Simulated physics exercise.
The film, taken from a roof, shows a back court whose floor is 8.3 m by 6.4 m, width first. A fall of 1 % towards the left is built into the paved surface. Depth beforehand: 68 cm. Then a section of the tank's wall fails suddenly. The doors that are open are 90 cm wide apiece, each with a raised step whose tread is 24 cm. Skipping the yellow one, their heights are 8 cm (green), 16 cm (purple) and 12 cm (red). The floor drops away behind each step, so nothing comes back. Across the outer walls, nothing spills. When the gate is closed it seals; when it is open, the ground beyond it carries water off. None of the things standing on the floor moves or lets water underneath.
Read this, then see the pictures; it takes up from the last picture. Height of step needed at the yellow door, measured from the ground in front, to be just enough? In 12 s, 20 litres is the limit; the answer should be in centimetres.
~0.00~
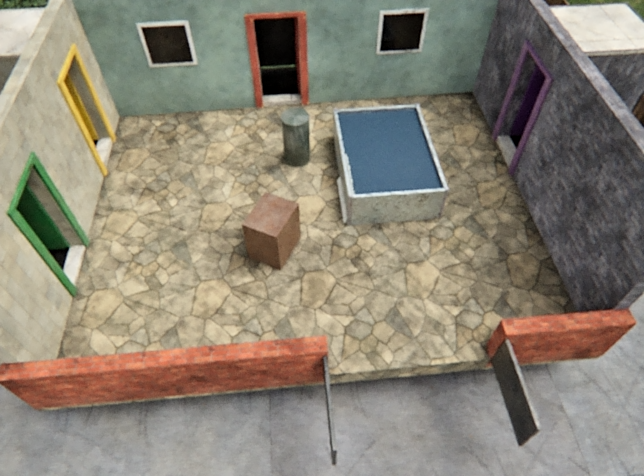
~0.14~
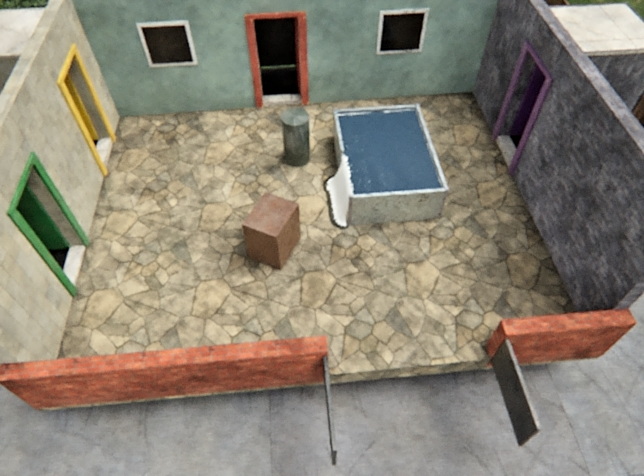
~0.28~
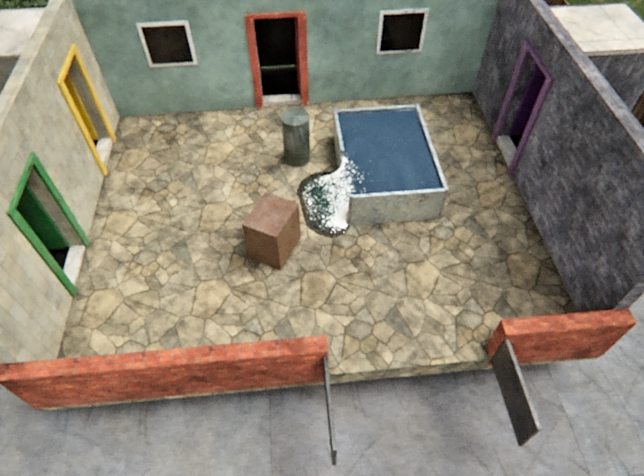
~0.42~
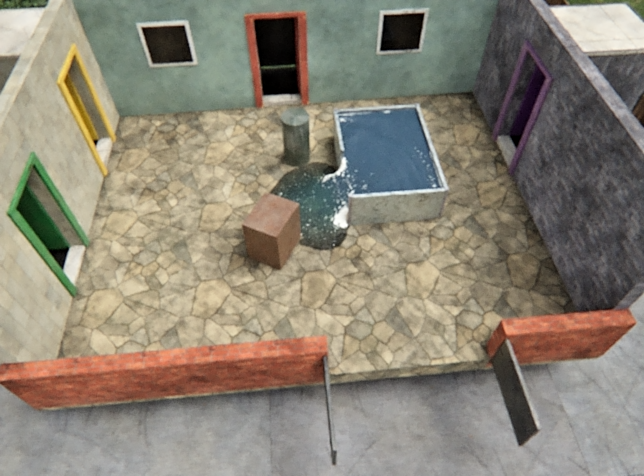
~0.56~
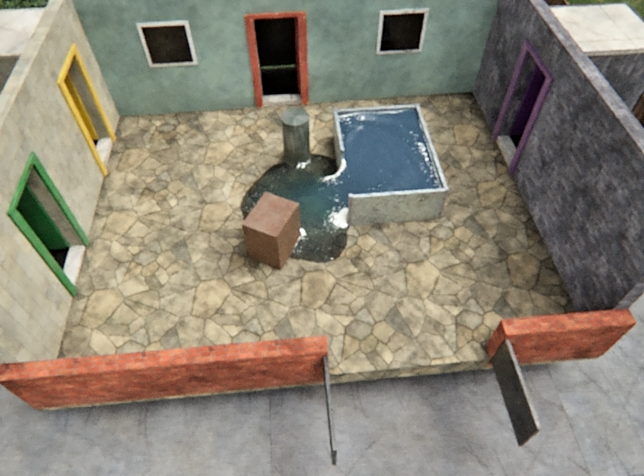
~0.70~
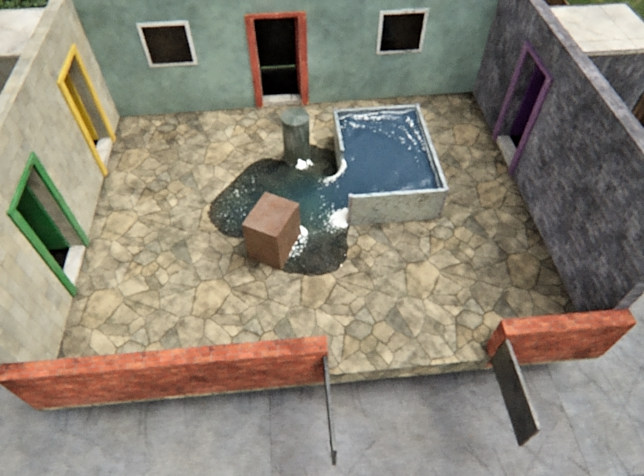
Approximately 18 cm.
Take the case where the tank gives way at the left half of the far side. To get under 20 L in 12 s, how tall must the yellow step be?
Then roughly 14.5 cm.
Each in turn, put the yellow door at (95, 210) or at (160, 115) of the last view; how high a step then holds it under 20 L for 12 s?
19 and 16 cm.
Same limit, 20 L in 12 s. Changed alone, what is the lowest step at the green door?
At the green door it takes roughly 11.0 centimetres.
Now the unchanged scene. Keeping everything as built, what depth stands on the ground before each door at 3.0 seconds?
In cm - green: 14, yellow: 22, purple: 0, red: 1.
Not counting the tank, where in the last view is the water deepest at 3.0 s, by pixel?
Check close to (119, 119).
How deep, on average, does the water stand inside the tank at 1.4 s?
Around 45 cm on average.
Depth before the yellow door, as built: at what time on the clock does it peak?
I'd guess close to 2.4 seconds.
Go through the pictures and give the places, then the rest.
The first frame shows the tank at (386, 150) is whole and still, 68 cm deep; the yellow door at (91, 118) is dry.
In the second frame, the front is at (334, 220), 0.3 m from the gap at (347, 190); 0.3 m2 of floor is wet, 68 cm left at the back.
In the third frame, the front is at (303, 199), 0.8 m from the gap at (347, 192); 1.0 m2 of floor is wet, 68 cm left at the back.
In the fourth frame, the gap is at (347, 193), the front 1.4 m out at a hidden place; the back of the tank holds 66 cm.
In the fifth frame, the gap is at (347, 193), the front 2.0 m out at a hidden place; the back of the tank holds 59 cm.
In the sixth frame, water pours out at (347, 192) and has run 2.6 m, to (213, 213); about 6 cm deep outside, 57 cm at the back; the yellow door at (91, 118), 5.2 m from the gap, is still 2.8 m from the nearest water.
After 1.4 s water covers 25 % of the floor, deepest (46 cm) near (293, 233); it has not reached the yellow door.
After 3.0 s water covers 45 % of the floor, deepest (46 cm) near (119, 119); 22 cm at the yellow door, 24 litres in over its 14 cm step.
After 12.0 s water covers 80 % of the floor, deepest (12 cm) near (119, 119); 10 cm at the yellow door, 60 litres in over its 14 cm step.
At the yellow door as built, the water arrived by 2.1 s and peaked near 25 cm at 2.4 s.
With a step of 15 cm, 49 litres would have come in within the 12 s; with 20 cm, 12 litres. So under 20 litres takes about 18 cm.
